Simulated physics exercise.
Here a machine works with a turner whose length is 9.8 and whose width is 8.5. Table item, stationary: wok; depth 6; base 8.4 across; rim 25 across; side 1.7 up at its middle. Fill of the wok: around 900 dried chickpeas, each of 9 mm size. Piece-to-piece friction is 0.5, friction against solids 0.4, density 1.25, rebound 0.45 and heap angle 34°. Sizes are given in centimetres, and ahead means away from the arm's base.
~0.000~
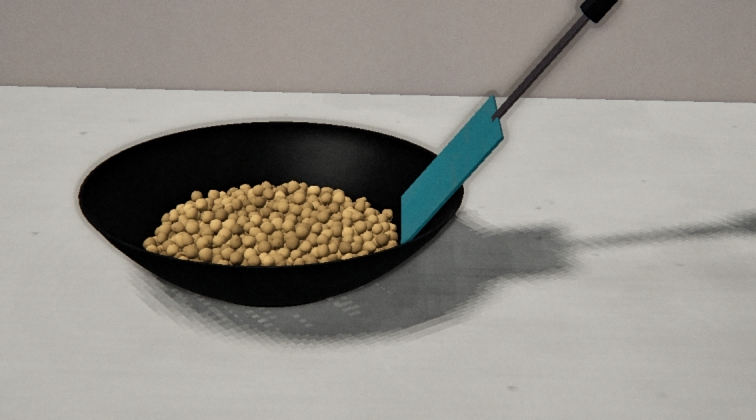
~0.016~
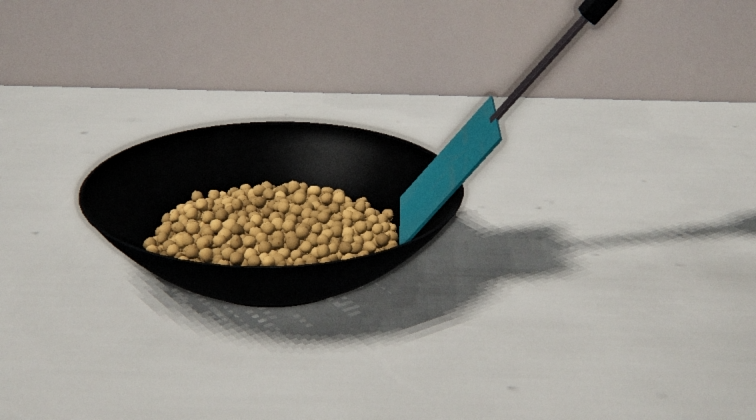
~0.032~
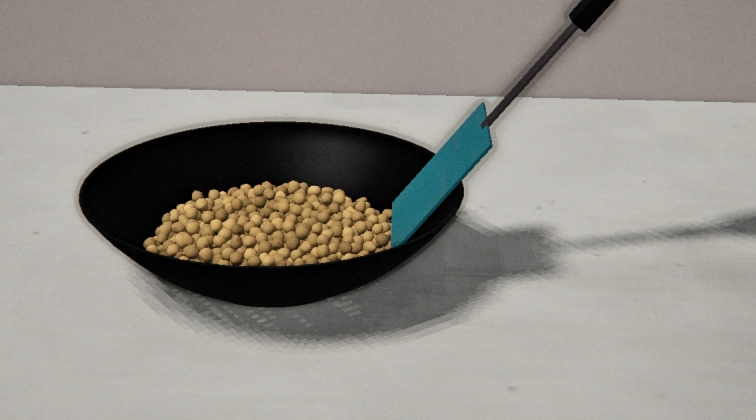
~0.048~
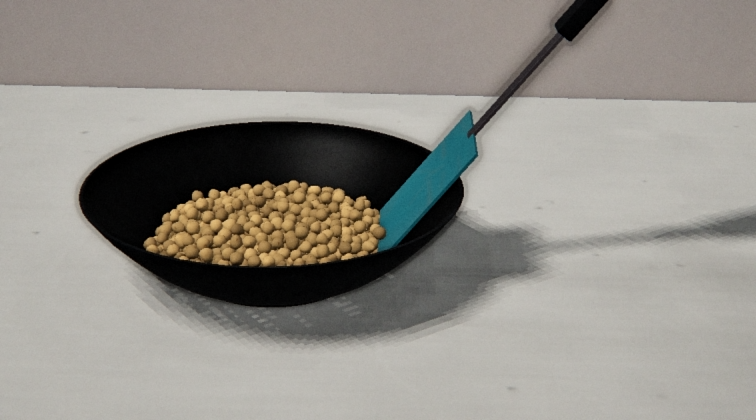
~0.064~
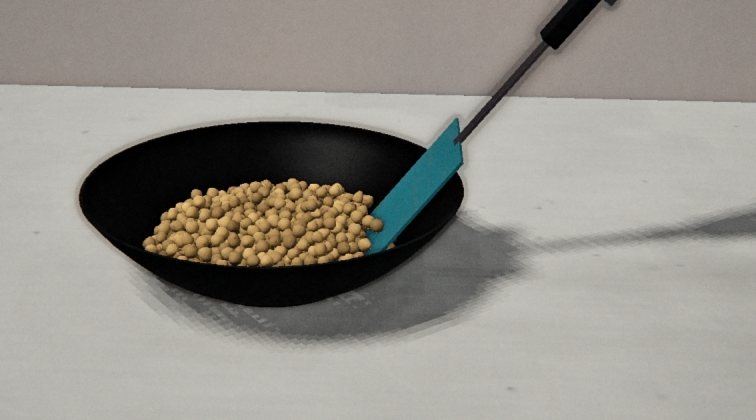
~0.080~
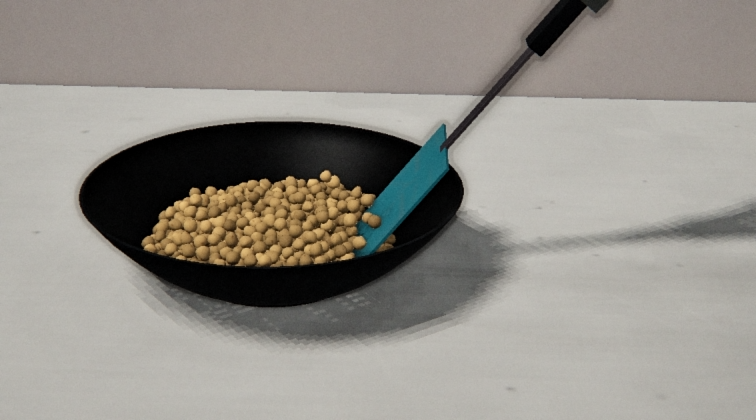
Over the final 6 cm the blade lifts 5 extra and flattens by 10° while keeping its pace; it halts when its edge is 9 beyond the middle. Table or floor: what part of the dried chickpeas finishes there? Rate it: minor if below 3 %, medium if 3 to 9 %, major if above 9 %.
Rating: Major.
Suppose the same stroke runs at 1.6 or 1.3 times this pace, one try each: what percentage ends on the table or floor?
I'd expect close to 40 and then close to 35 percent.
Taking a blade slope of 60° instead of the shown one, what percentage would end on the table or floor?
Somewhere around 30 per cent would end on the table or floor.
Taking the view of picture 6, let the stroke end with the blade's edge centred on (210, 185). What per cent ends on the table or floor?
The share ending on the table or floor is about 0 per cent.
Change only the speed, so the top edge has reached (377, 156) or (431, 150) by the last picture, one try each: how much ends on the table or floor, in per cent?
Respectively, some 50 and 35 per cent.
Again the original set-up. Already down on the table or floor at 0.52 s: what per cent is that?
It comes to some 15 in a hundred.
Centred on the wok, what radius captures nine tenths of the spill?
That works out to near 35 cm.
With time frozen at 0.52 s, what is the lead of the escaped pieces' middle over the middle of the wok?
Roughly 18 centimetres ahead.
After 0.18 s, sloping 52°, highest piece 10 above the table; 900 in the wok.
After 0.27 s, sloping 48°, highest piece 8 above the table; 900 in the wok.
After 0.52 s, sloping 42°, highest piece 8 above the table; 684 in the wok, 126 on the table or floor, 90 on the blade or in flight.
After 1.57 s, sloping 42°, highest piece 6 above the table; 684 in the wok, 216 on the table or floor.
In the end, 684 in the wok, 216 on the table or floor. That is 24 % on the table or floor.
